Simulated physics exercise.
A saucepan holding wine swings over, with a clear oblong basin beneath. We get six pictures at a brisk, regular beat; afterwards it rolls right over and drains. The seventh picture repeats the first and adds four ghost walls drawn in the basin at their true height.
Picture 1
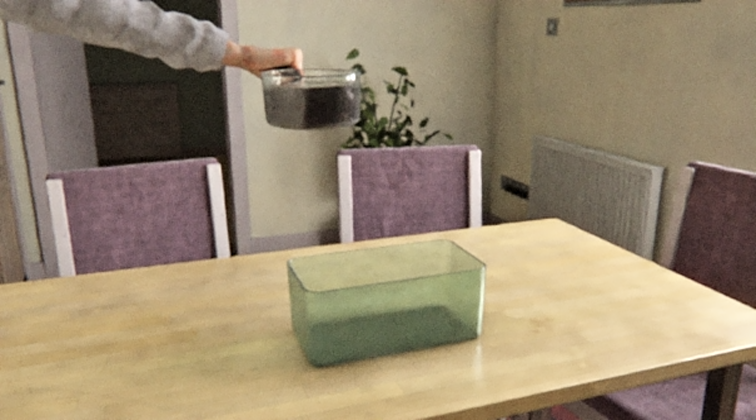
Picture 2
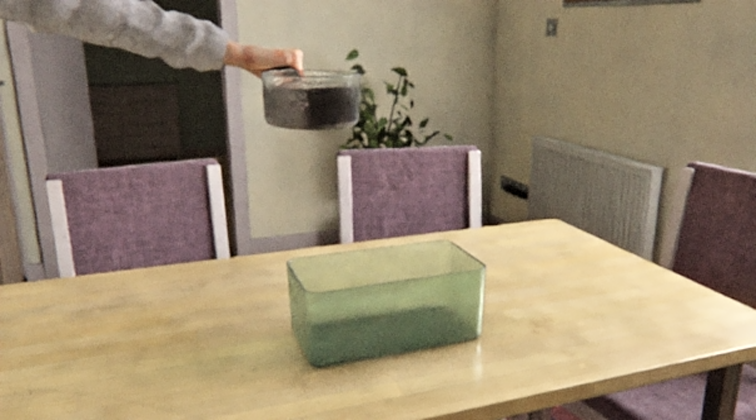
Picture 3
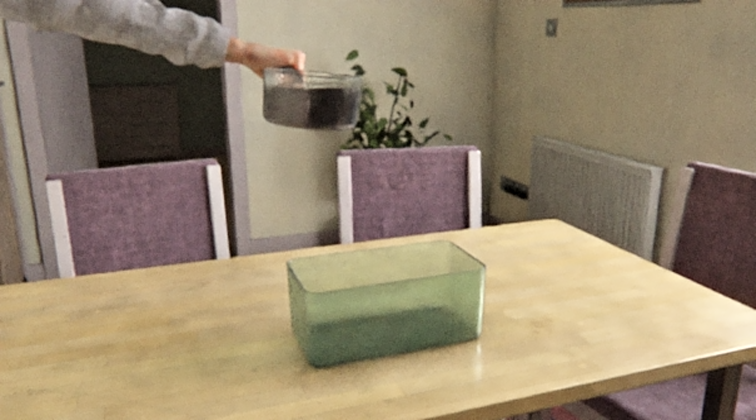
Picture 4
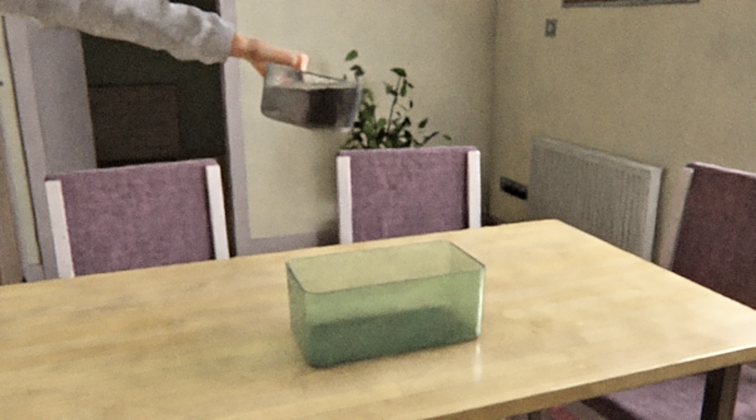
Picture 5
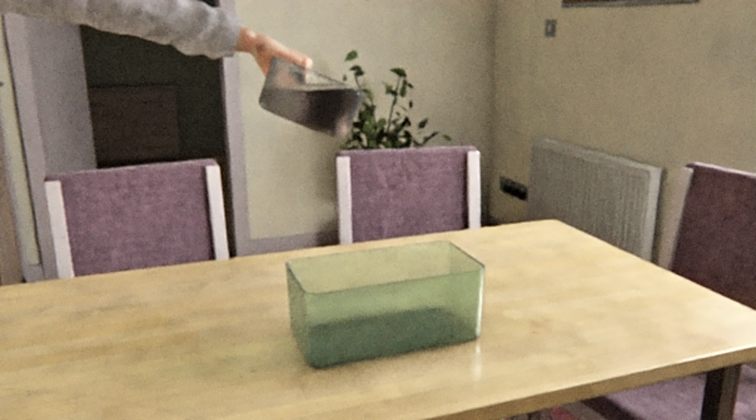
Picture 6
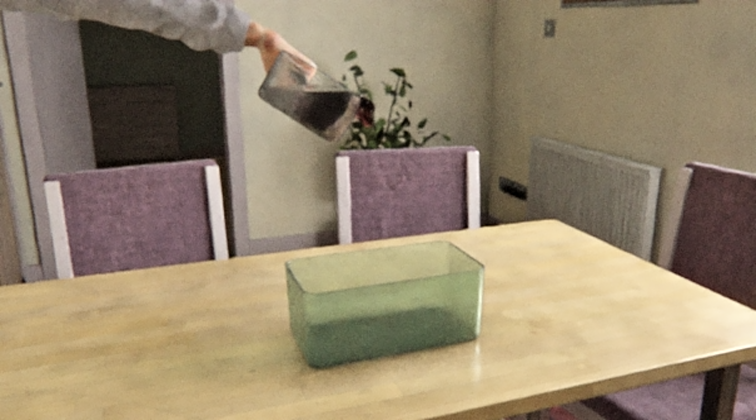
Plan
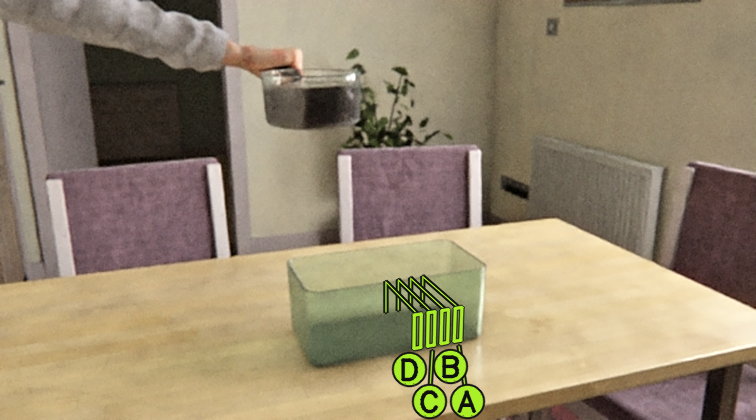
A hand at the end of a grey sleeve, reaching in from the upper left, holds a clear container of dark liquid level, then tilts it steadily down to the right until dark red liquid shows at its lip. Below, a greenish see-through oblong basin sits on a pale wooden table with purple chairs around it. The fixed, slightly raised view takes in a room with cream walls, a leafy plant and a white radiator.
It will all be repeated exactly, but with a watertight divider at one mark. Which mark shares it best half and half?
The answer is slot C.
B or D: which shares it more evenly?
The answer is D.
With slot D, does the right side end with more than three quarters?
No.
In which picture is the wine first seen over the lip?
Picture 5.
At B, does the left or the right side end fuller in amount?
The left one.
On the marked copy, A at (459, 346); B at (445, 348); C at (432, 351); D at (418, 353).
Choosing A, about 93 % ends left of the wall and 3 % right of it; 4 % is lost outside.
Choosing B, about 76 % ends left of the wall and 22 % right of it; 3 % is lost outside.
Choosing C, about 51 % ends left of the wall and 47 % right of it; 3 % is lost outside.
Choosing D, about 30 % ends left of the wall and 67 % right of it; 3 % is lost outside.
